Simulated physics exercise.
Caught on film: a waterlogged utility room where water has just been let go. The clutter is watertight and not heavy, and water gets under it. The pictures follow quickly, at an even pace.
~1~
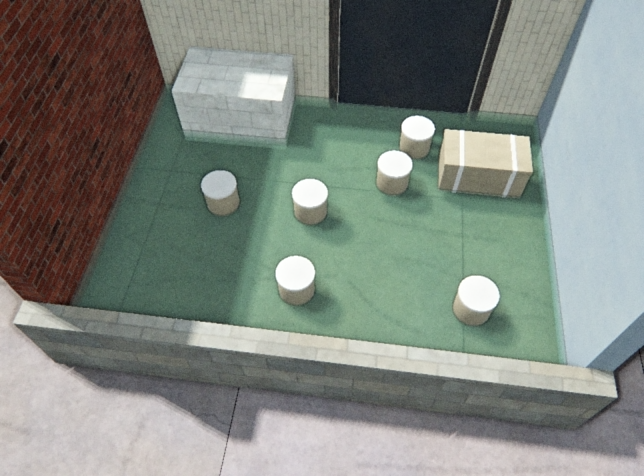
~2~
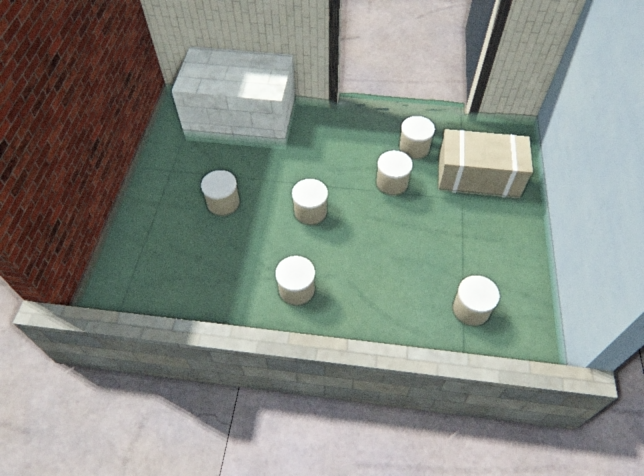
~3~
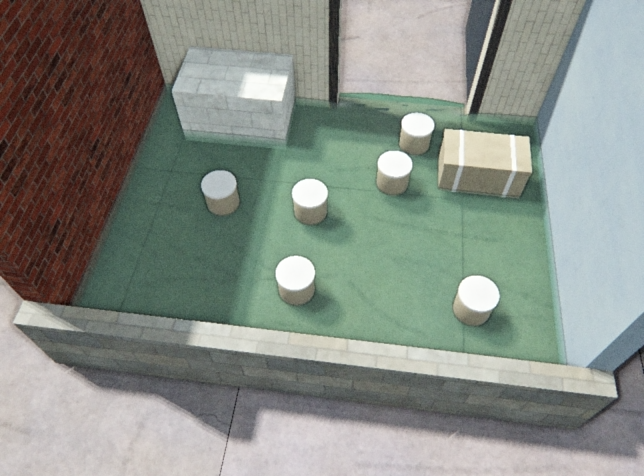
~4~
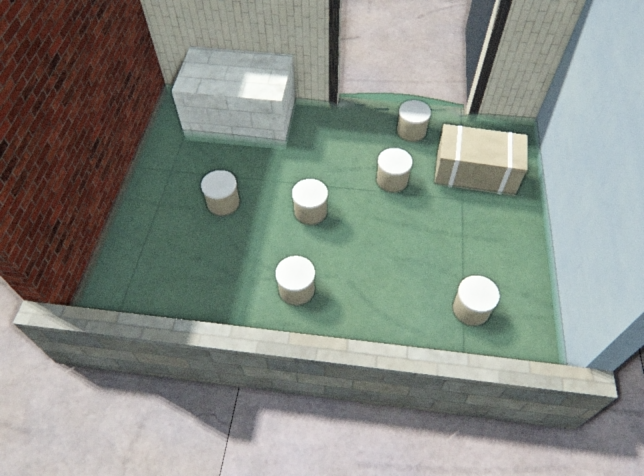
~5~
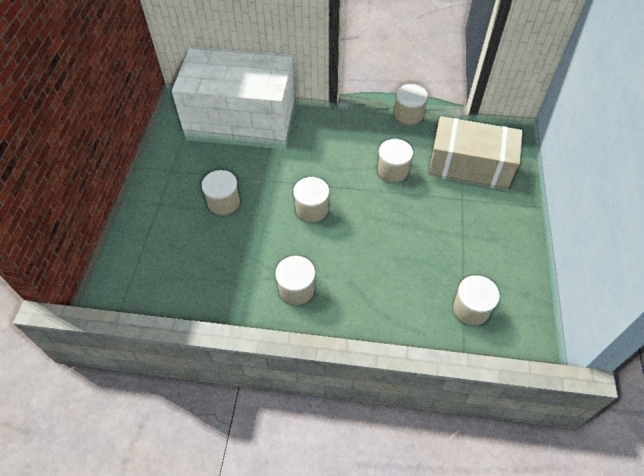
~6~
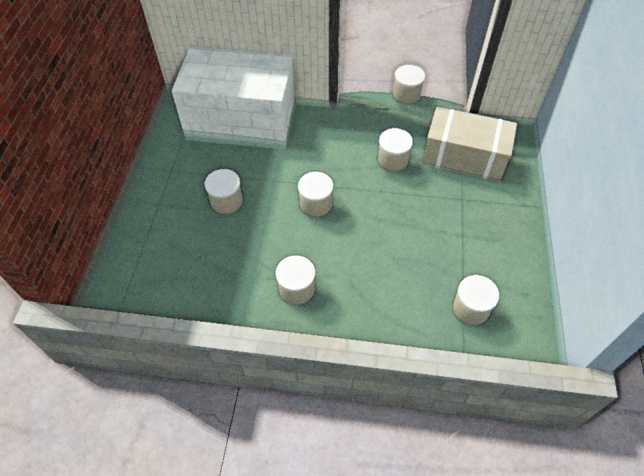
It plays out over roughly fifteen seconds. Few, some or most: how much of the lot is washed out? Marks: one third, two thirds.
Share: At least two thirds.
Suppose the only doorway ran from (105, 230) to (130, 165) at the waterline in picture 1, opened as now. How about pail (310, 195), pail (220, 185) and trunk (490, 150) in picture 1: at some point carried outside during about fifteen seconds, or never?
In that order: Carried outside, gone, still in.
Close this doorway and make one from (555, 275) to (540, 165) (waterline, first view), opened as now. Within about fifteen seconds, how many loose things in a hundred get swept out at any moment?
I make it 90 per cent.
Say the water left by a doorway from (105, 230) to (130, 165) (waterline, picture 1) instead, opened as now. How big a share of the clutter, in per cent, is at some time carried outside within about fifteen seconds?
Close to 40 %.
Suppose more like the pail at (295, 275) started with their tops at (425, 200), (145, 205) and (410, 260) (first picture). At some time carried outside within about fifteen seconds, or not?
One after the other: Washed out, kept in, yes.
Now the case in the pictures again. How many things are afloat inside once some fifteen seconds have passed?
2 of them.
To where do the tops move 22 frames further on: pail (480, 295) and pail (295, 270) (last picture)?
At about (483, 207) and (365, 203).
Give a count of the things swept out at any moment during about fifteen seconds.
It comes to 5.
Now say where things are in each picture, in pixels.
In the first picture, a pail at (418, 128) floats; a pail at (395, 164), afloat; 0 of 7 have shifted.
In the second picture, a pail at (418, 128), afloat; a pail at (395, 164) floats; 0 of 7 have shifted.
In the third picture, a pail at (418, 124) floats, close to its start; a pail at (395, 164), afloat; 1 of 7 have shifted.
In the fourth picture, a pail at (415, 111) floats, close to its start; a pail at (395, 161) floats, close to its start; 3 of 7 have shifted.
In the fifth picture, a pail at (412, 95) floats, a stride from its start; a pail at (396, 151) floats, close to its start; 3 of 7 have shifted.
In the sixth picture, a pail at (410, 75), afloat, a stride from its start; a pail at (396, 141) floats, a stride from its start; 4 of 7 have shifted.
A moment on, 1 of 7 are out; 6 afloat.
Next, 4 of 7 are out; 3 afloat.
Later, 5 of 7 are out; 2 afloat.
In the end, 5 of 7 are out; 2 afloat.
